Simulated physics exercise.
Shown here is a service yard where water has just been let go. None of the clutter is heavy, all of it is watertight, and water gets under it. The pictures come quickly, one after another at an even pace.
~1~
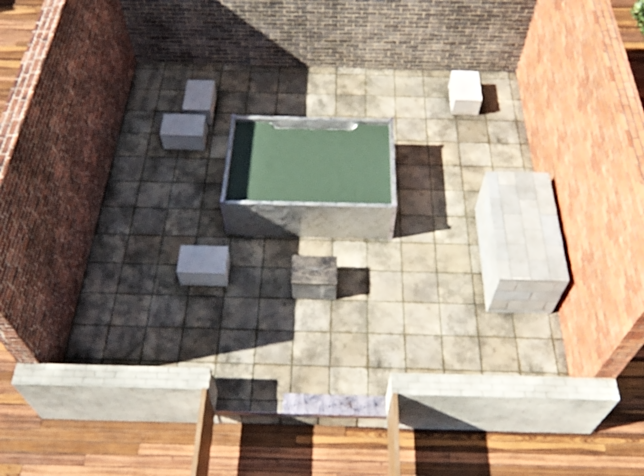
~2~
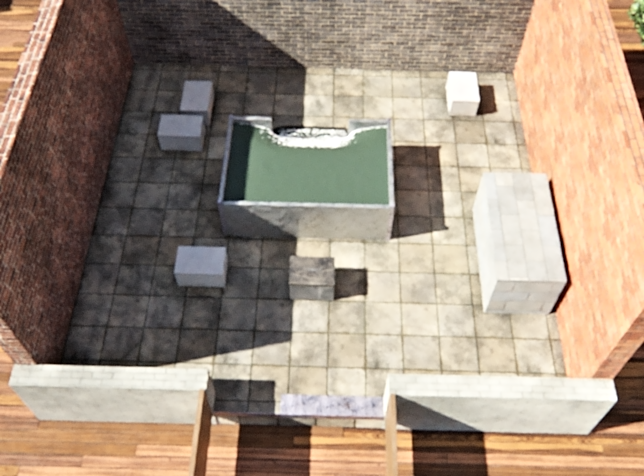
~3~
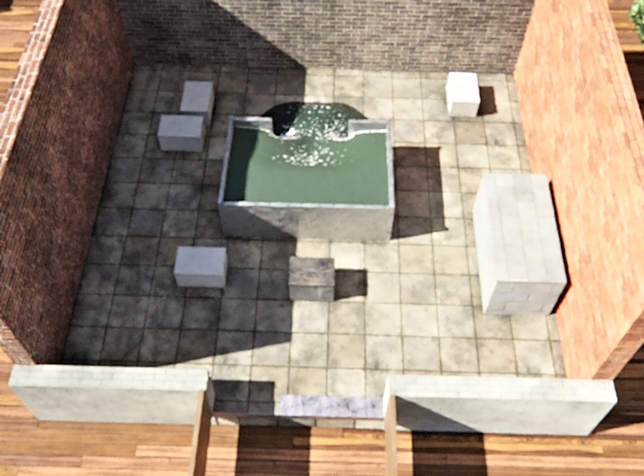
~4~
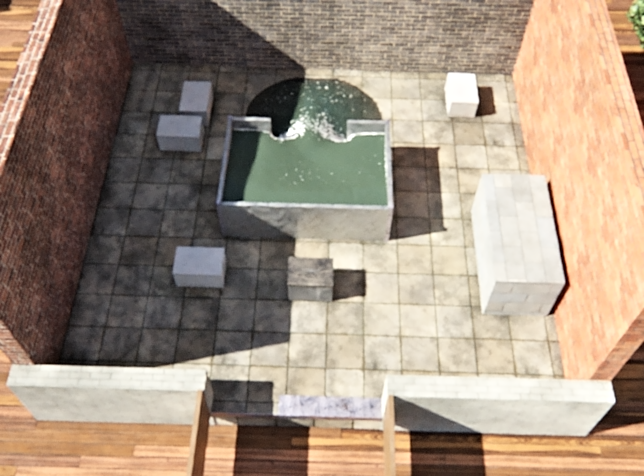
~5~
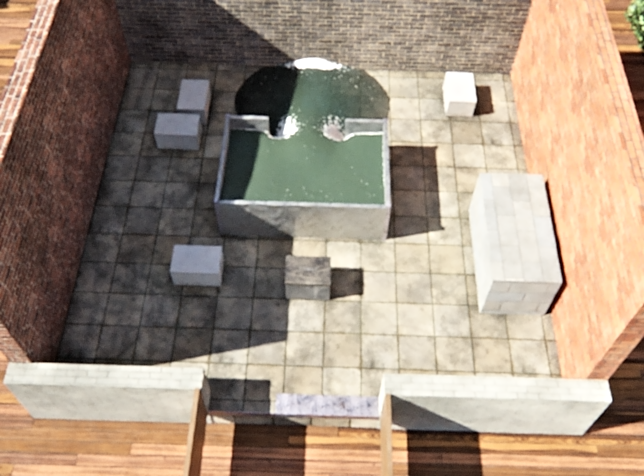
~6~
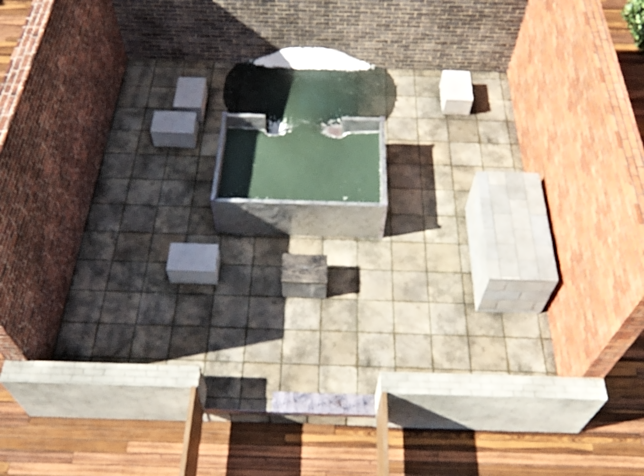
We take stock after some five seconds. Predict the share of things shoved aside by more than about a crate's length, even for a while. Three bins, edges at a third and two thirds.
It sits mid-range.
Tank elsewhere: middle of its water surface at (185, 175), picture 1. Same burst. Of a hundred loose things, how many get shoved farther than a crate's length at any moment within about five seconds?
By my count it is some 60 %.
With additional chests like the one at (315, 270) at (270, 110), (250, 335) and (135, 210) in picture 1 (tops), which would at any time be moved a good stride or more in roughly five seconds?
The answers, in order, are displaced a stride, remains nearby and displaced a stride.
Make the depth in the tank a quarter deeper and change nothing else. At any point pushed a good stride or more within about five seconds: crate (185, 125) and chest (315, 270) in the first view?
First: At least that much; second: Shy of that.
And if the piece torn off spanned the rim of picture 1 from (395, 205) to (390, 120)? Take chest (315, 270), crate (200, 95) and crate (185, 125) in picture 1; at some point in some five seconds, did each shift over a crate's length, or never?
One after another: Never gets that far, then goes the distance, then goes the distance.
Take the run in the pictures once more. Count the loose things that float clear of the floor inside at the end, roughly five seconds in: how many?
Counted: 2.
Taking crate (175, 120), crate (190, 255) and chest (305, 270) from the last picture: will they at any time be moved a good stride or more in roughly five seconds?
Sequence check gives past that mark, next below that mark, finally below that mark.
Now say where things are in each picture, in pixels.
The first picture shows a chest at (314, 269) rests on the ground; a crate at (466, 85) rests on the ground; 0 of 5 have shifted.
The second picture shows a chest at (312, 270) rests on the ground; a crate at (464, 86), on the bottom; 0 of 5 have shifted.
The third picture shows a chest at (312, 271) rests on the ground; a crate at (464, 87), on the bottom; 0 of 5 have shifted.
The fourth picture shows a chest at (311, 271), on the bottom; a crate at (463, 88) rests on the ground; 0 of 5 have shifted.
The fifth picture shows a chest at (308, 270) rests on the ground; a crate at (461, 87) rests on the ground; 0 of 5 have shifted.
The sixth picture shows a chest at (305, 268), on the bottom; a crate at (457, 85) rests on the ground; 0 of 5 have shifted.
A moment on, 0 of 5 are well off their spots; 0 afloat.
Next, 1 of 5 are well off their spots; 0 afloat.
Later, 1 of 5 are well off their spots; 1 afloat.
In the end, 3 of 5 are well off their spots, and 3 have been at some point; 2 afloat.
